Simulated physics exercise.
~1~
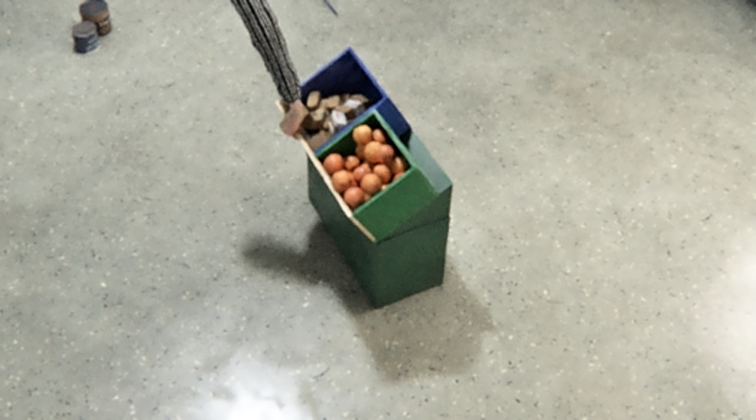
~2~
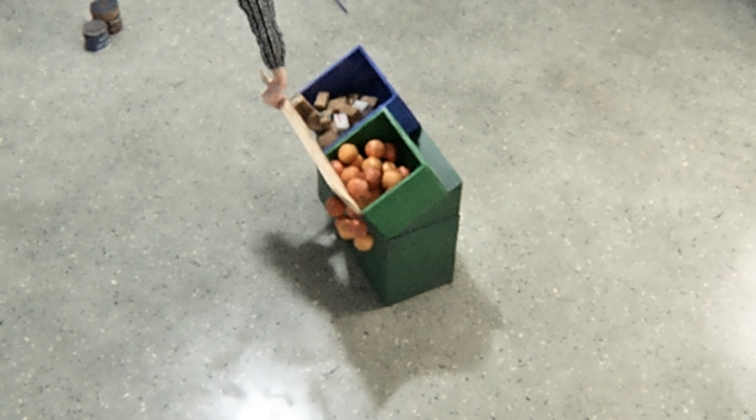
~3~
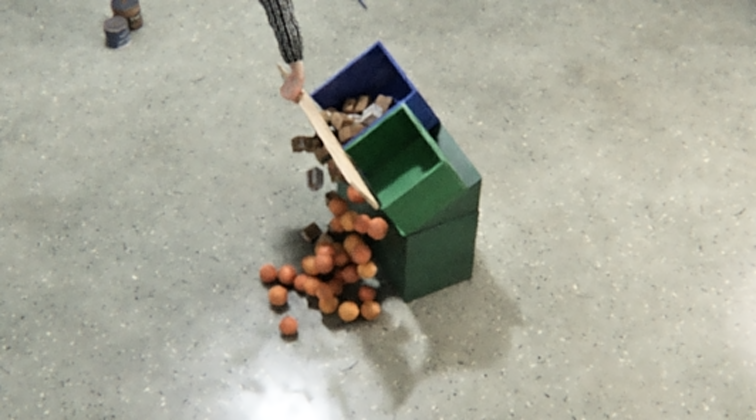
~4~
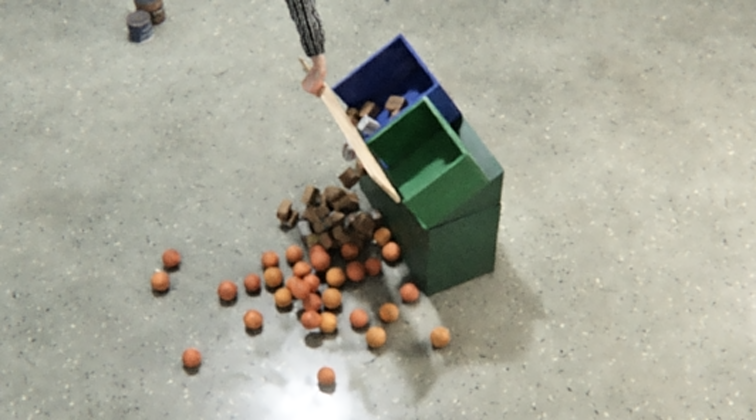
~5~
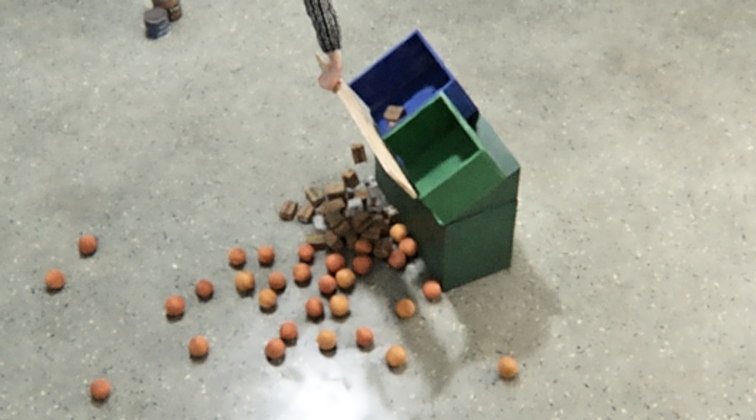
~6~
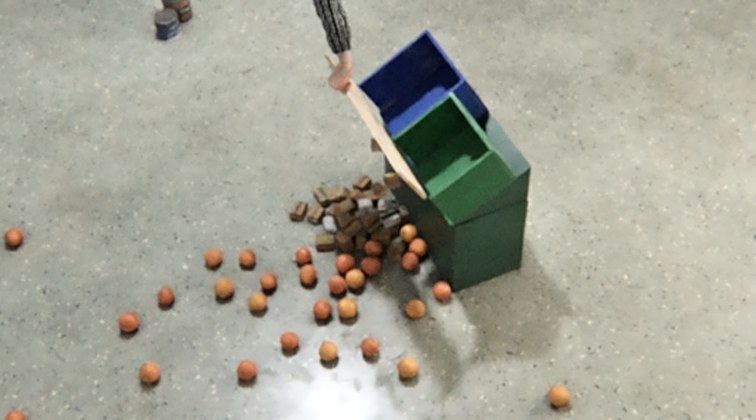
A sloping green bin full of orange balls sits beside a blue bin of small brown and pale blocks, both tilted down to the left on a green base, seen from above on a speckled grey floor. A hand in a dark knitted sleeve lifts the wooden gate across their lower ends. The orange balls pour out first, emptying the green bin, while the blocks begin to tumble after them. Balls roll widely across the floor to the left and front, and the blocks heap up near the base. Finally both bins stand empty, the hand still at the raised gate.
